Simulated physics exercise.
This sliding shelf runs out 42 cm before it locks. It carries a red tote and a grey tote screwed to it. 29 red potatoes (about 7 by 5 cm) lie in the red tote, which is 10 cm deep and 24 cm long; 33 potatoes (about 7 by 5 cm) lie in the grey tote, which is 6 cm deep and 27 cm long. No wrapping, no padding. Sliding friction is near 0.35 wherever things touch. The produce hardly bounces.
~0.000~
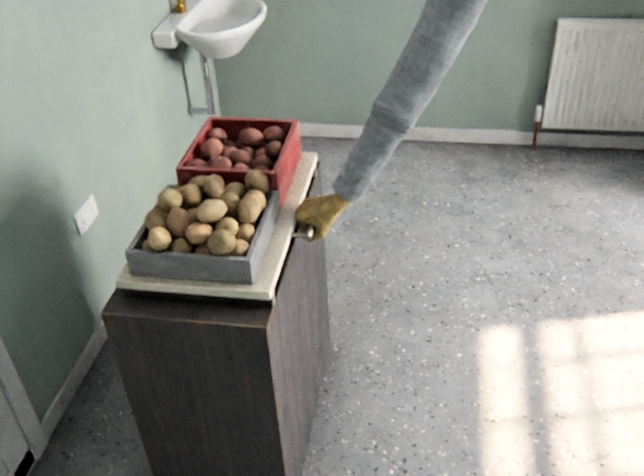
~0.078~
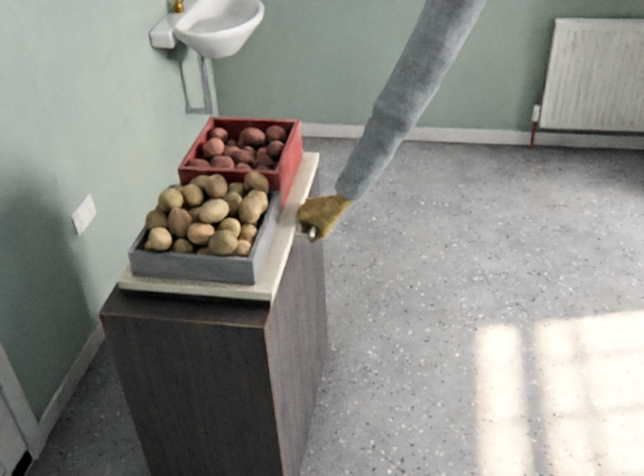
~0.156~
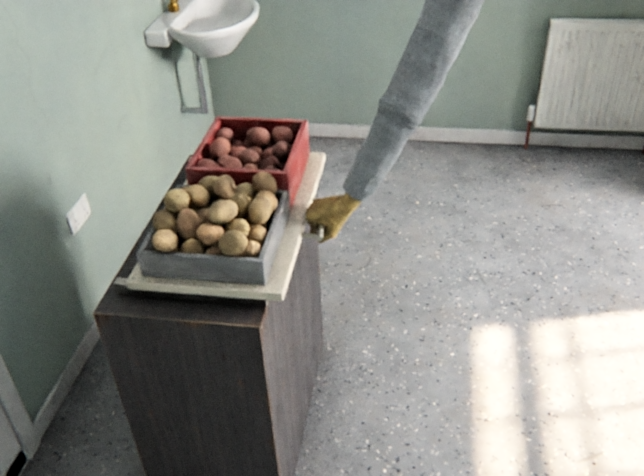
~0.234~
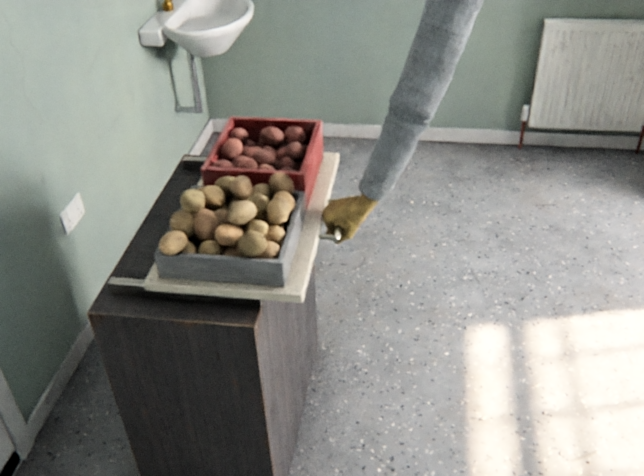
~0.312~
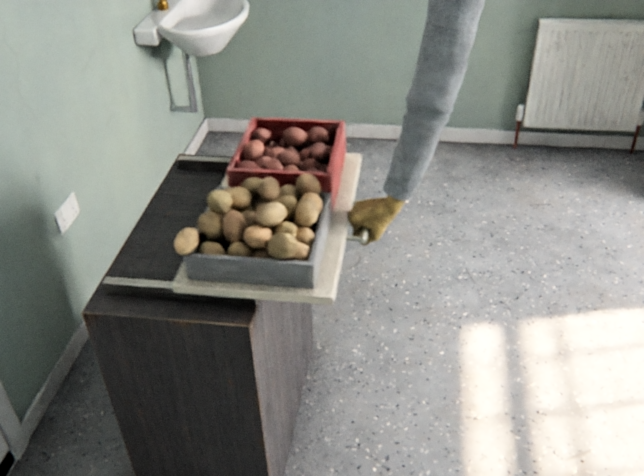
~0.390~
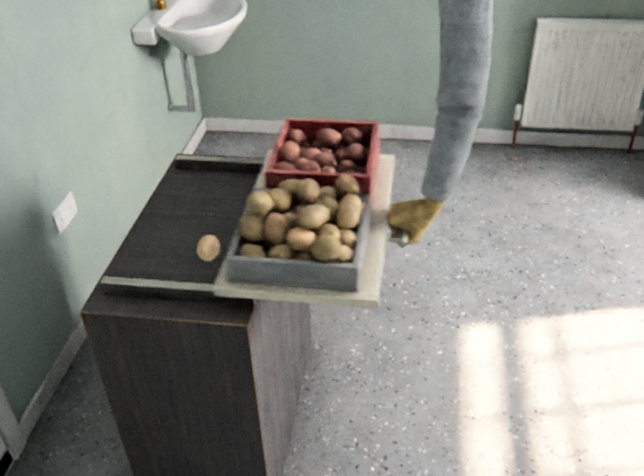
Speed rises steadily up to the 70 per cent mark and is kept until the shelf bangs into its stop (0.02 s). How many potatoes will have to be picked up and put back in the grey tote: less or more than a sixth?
It sheds over a sixth of them.
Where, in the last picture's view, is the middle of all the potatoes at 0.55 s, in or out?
Near (378, 226).
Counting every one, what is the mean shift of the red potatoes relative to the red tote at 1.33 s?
About 0 cm to the right.
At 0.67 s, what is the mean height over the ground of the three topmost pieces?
Some 98 cm up.
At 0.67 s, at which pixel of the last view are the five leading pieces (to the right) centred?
Around (475, 244).
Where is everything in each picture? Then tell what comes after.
In the first frame (we follow the rim corner now nearest the camera), grey tote at (245, 259); red tote (its farthest corner) at (212, 118); shelf out by 0 cm; nothing out yet.
Grey tote at (247, 259); red tote at (214, 118); shelf out by 1 cm, in the second frame.
Grey tote at (258, 260); red tote at (221, 117); shelf out by 5 cm, in the third frame.
Grey tote at (277, 261); red tote at (234, 118); shelf out by 10 cm, in the fourth frame.
Grey tote at (308, 263); red tote at (256, 118); shelf out by 18 cm, in the fifth frame.
Grey tote at (353, 266); red tote at (290, 119); shelf out by 28 cm; 1 out, the lowest potato at (208, 248), in the sixth frame.
After 0.47 s, end of travel.
After 0.55 s, 0 of 29 out of the red tote and 4 of 33 out of the grey tote.
After 0.67 s, 0 of 29 out of the red tote and 9 of 33 out of the grey tote.
After 0.89 s, 0 of 29 out of the red tote and 10 of 33 out of the grey tote.
Outcome (at 1.33 s), 0 of 29 out of the red tote and 10 of 33 out of the grey tote. Asked share, 10 of 33, 30 per cent.
